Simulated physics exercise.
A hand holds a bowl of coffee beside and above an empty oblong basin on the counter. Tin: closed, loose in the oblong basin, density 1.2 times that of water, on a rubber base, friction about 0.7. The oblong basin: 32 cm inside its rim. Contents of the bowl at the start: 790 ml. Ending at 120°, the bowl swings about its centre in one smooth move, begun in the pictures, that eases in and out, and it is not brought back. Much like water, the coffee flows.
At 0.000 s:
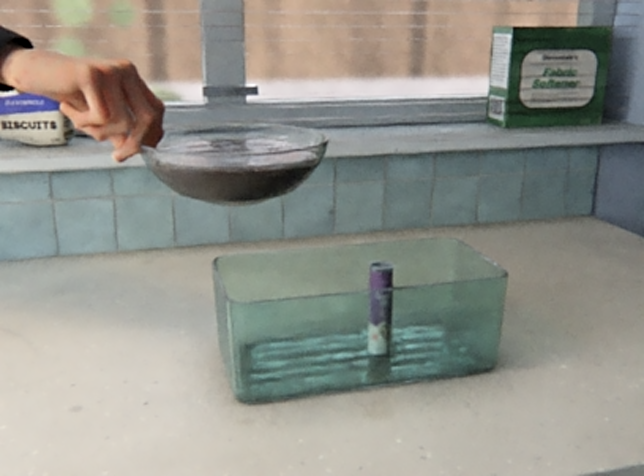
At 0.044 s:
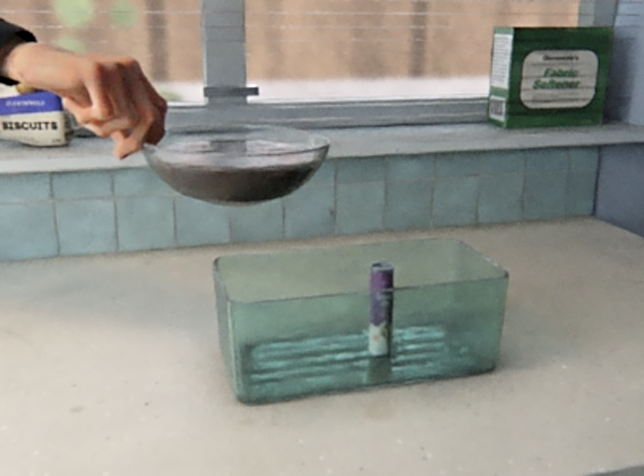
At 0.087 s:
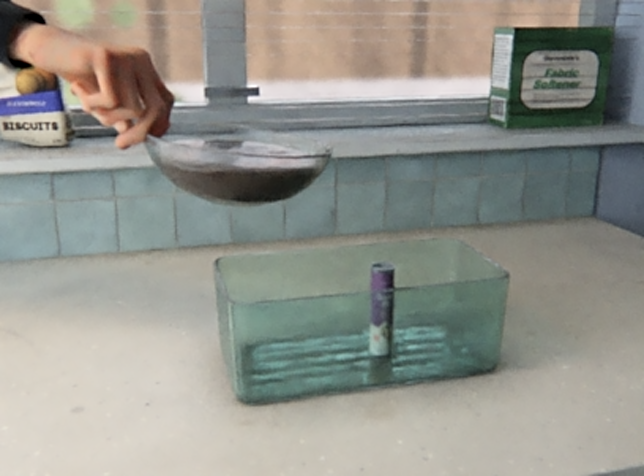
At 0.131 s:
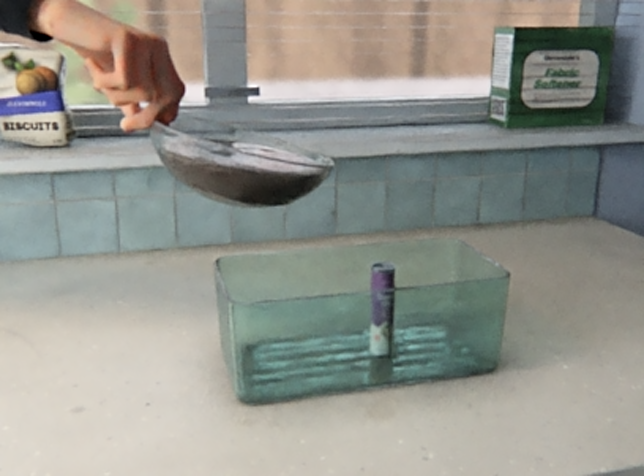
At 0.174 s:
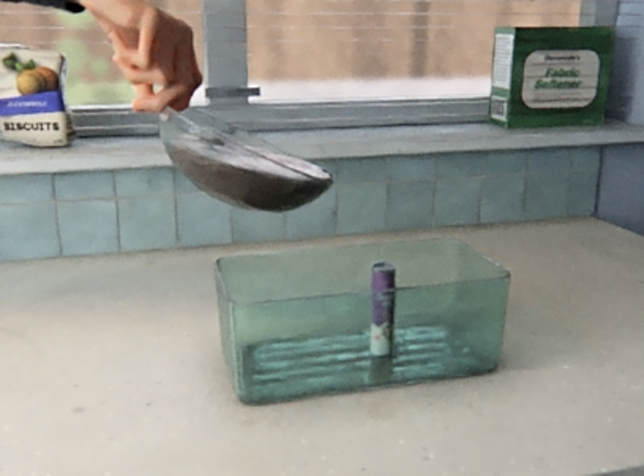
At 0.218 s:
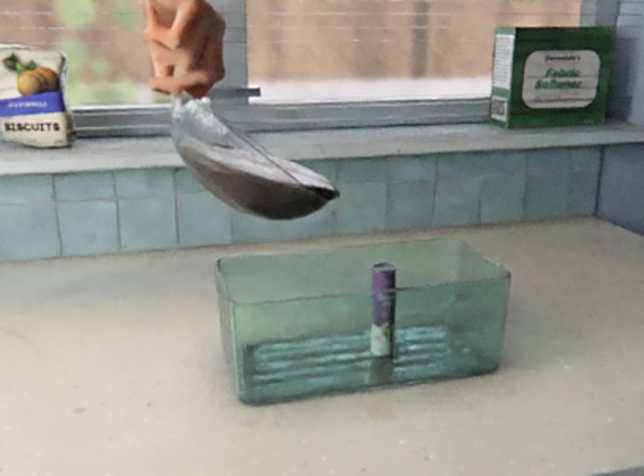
Hand tilting a clear bowl of dark coffee further and further rightward above a green oblong basin containing an upright tin.
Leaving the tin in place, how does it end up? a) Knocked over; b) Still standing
Answer: A.
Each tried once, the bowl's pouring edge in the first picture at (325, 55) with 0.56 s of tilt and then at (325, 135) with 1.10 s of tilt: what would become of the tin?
Run one: It tumbles. Run two: It does not tip.
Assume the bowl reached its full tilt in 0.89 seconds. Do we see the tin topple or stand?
Then the tin tumbles.
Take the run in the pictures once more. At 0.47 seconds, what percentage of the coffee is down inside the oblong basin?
Around 98 percent.
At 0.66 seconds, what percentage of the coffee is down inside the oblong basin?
Value: Approx. 84 %.
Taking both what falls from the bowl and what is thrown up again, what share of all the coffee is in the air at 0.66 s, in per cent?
Close to 14 %.
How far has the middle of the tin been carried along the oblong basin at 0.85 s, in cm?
Measured centre to centre, about 0 cm.
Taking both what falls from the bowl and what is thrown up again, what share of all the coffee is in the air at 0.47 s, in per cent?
My guess is roughly 2 %.
After 0.47 s the tilt is 113° and 0 per cent is still to pour; the tin leans 6°.
After 0.66 s the tilt is 120° and 0 per cent is still to pour; the tin leans 8°.
After 0.85 s the tilt is 120° and 0 per cent is still to pour; the tin leans 23°.
After 1.06 s the tilt is 120° and 0 per cent is still to pour; the tin lies on its side.
In the end the tin lies on its side.
